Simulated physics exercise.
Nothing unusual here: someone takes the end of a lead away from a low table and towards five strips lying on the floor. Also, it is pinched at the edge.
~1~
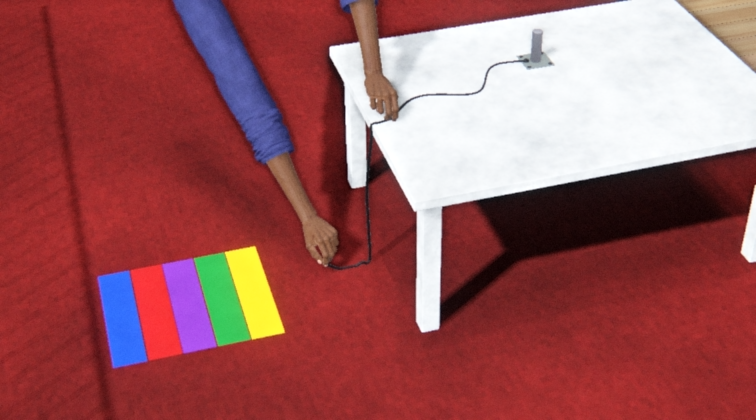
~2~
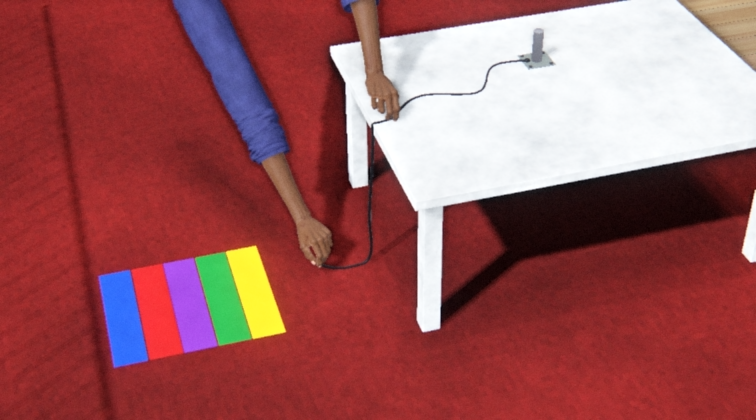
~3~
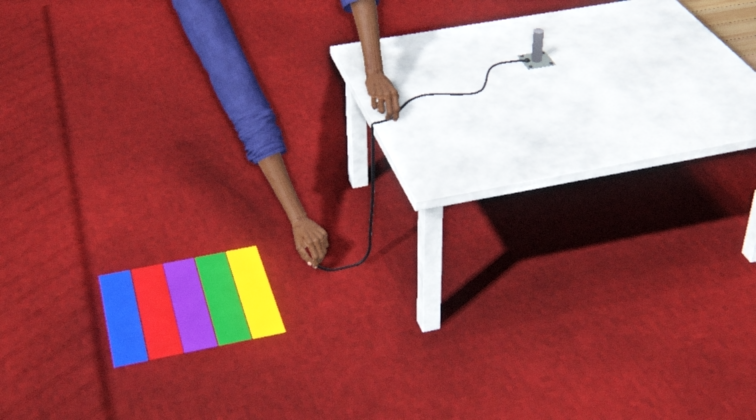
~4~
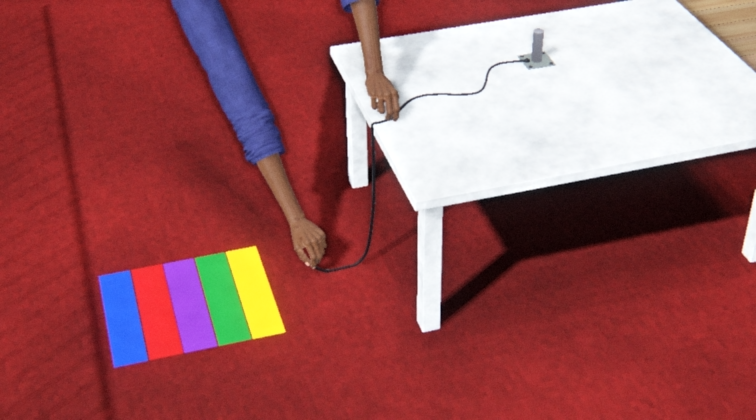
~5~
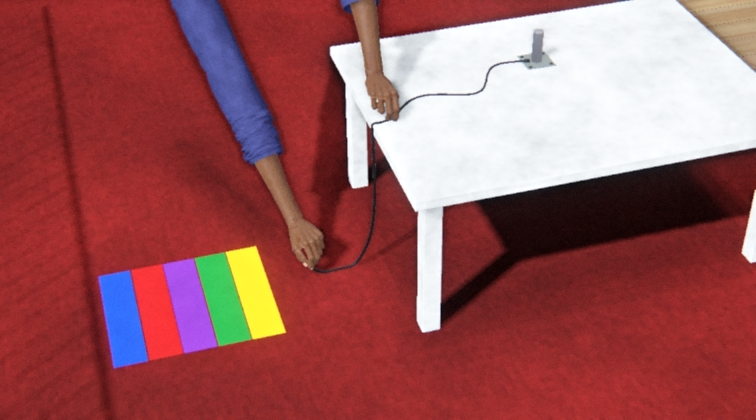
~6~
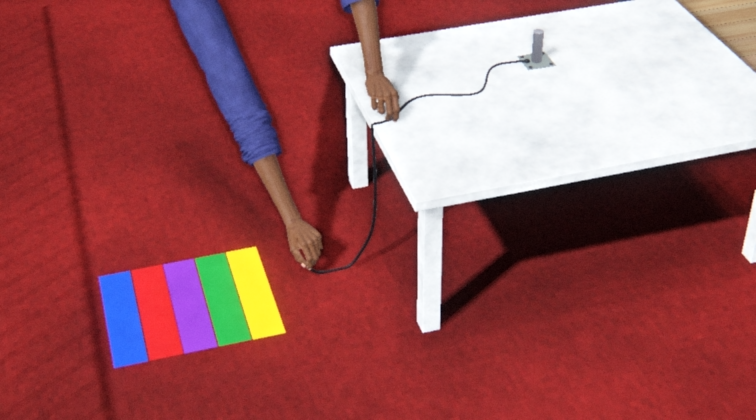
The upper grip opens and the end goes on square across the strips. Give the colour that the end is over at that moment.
The end is over purple.
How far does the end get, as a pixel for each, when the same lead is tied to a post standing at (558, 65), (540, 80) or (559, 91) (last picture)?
The spots are near (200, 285), (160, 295) and (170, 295).
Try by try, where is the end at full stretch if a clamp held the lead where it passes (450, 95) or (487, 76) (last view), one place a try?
The spots come out as (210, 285) and (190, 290), in that order.
Early on, end near (242, 279); over yellow.
Midway, end near (206, 286); over green.
At the end of the slack, end near (183, 290); over purple. It gets as far as the purple strip.
